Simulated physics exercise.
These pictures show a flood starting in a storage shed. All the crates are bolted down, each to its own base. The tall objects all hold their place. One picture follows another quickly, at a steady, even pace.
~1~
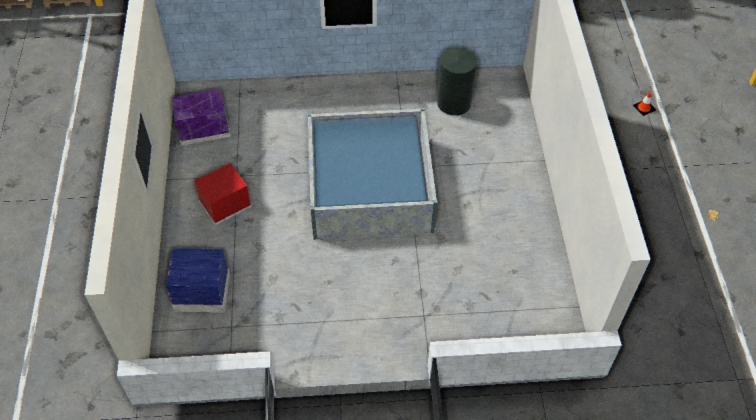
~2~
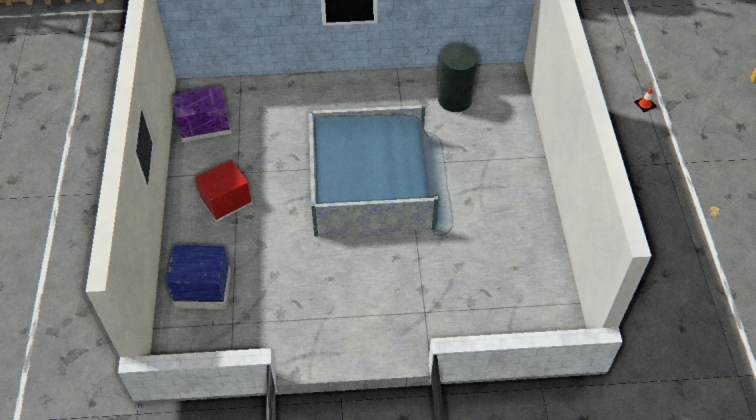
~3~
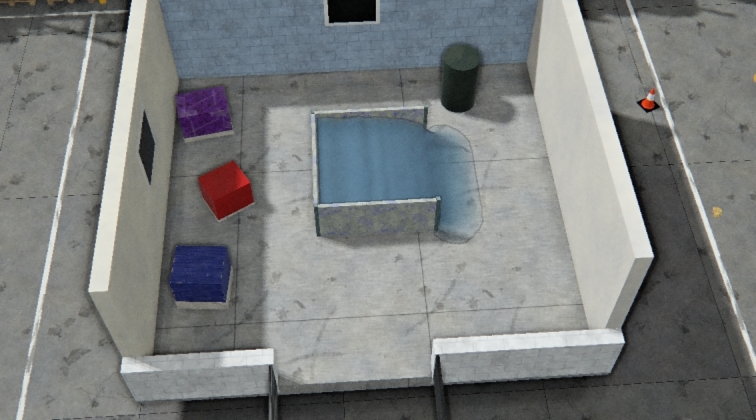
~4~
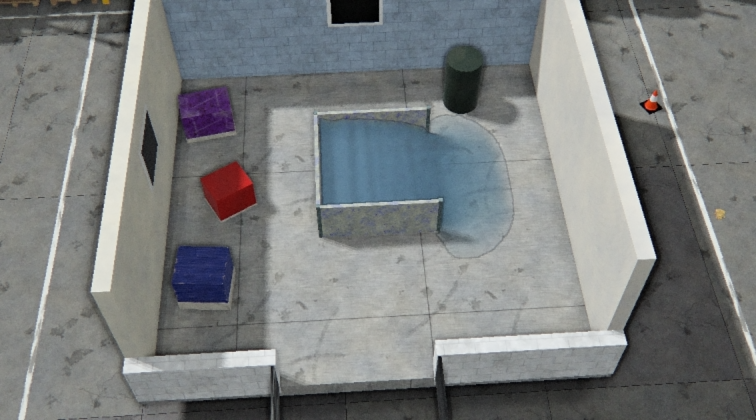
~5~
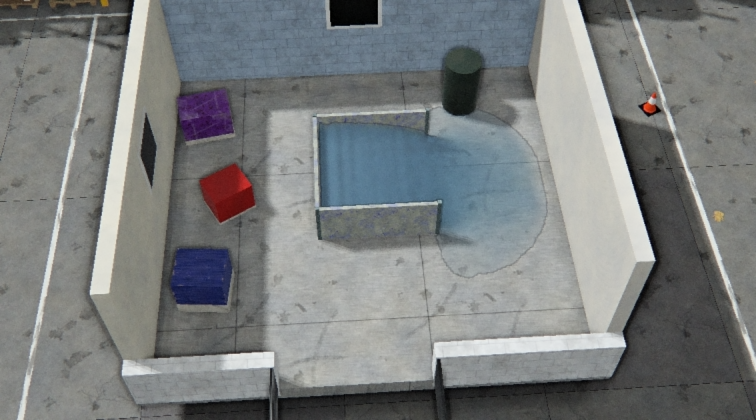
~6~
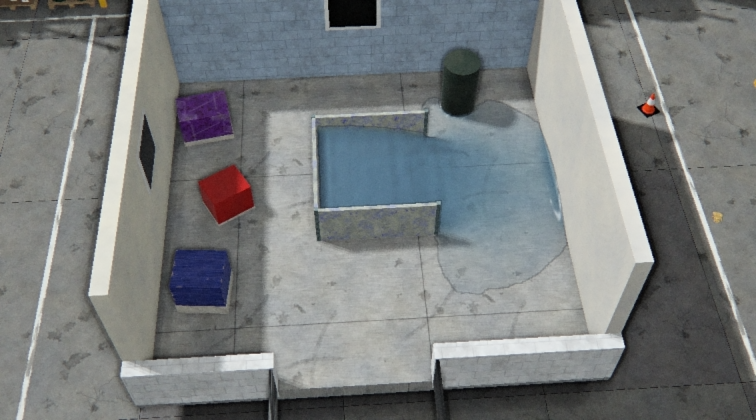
Blue water pouring from the open right side of a square tank and spreading across the floor to the right wall.
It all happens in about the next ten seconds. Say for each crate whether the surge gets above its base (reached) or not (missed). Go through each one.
In order: Red crate: Becomes wet; purple crate: Becomes wet; blue crate: Remains dry.
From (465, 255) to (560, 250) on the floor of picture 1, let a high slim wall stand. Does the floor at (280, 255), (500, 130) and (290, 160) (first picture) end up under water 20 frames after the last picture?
Outcome by spot, in order - unwatered, watered, unwatered.
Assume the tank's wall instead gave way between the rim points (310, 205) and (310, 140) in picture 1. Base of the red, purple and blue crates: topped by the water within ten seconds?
Result: Red is swamped; purple is swamped; blue is swamped.
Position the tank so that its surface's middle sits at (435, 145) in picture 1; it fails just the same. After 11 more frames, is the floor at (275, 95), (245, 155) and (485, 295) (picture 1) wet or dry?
Untouched, untouched, submerged.
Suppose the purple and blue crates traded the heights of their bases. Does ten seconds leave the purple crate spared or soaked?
With the swap, the purple crate avoids the flood.
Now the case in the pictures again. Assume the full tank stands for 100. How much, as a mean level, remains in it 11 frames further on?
I'd put it near 26 per cent.
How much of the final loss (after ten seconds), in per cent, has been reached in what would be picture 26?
By my reckoning, 0 %.
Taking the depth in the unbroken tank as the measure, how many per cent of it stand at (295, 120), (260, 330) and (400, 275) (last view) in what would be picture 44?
6, 4, 4 %.
A moment on, water covers 25 % of the floor; the red crate not reached, the purple crate not reached, the blue crate not reached.
Next, water covers 30 % of the floor; the red crate not reached, the purple crate not reached, the blue crate not reached.
Then, water covers 60 % of the floor; the red crate not reached, the purple crate not reached, the blue crate not reached.
Later, water covers 95 % of the floor; the red crate water round its plinth, the purple crate water round its plinth, the blue crate water round its plinth.
In the end, water covers 100 % of the floor; the red crate was topped, the purple crate was topped, the blue crate stayed above the water.
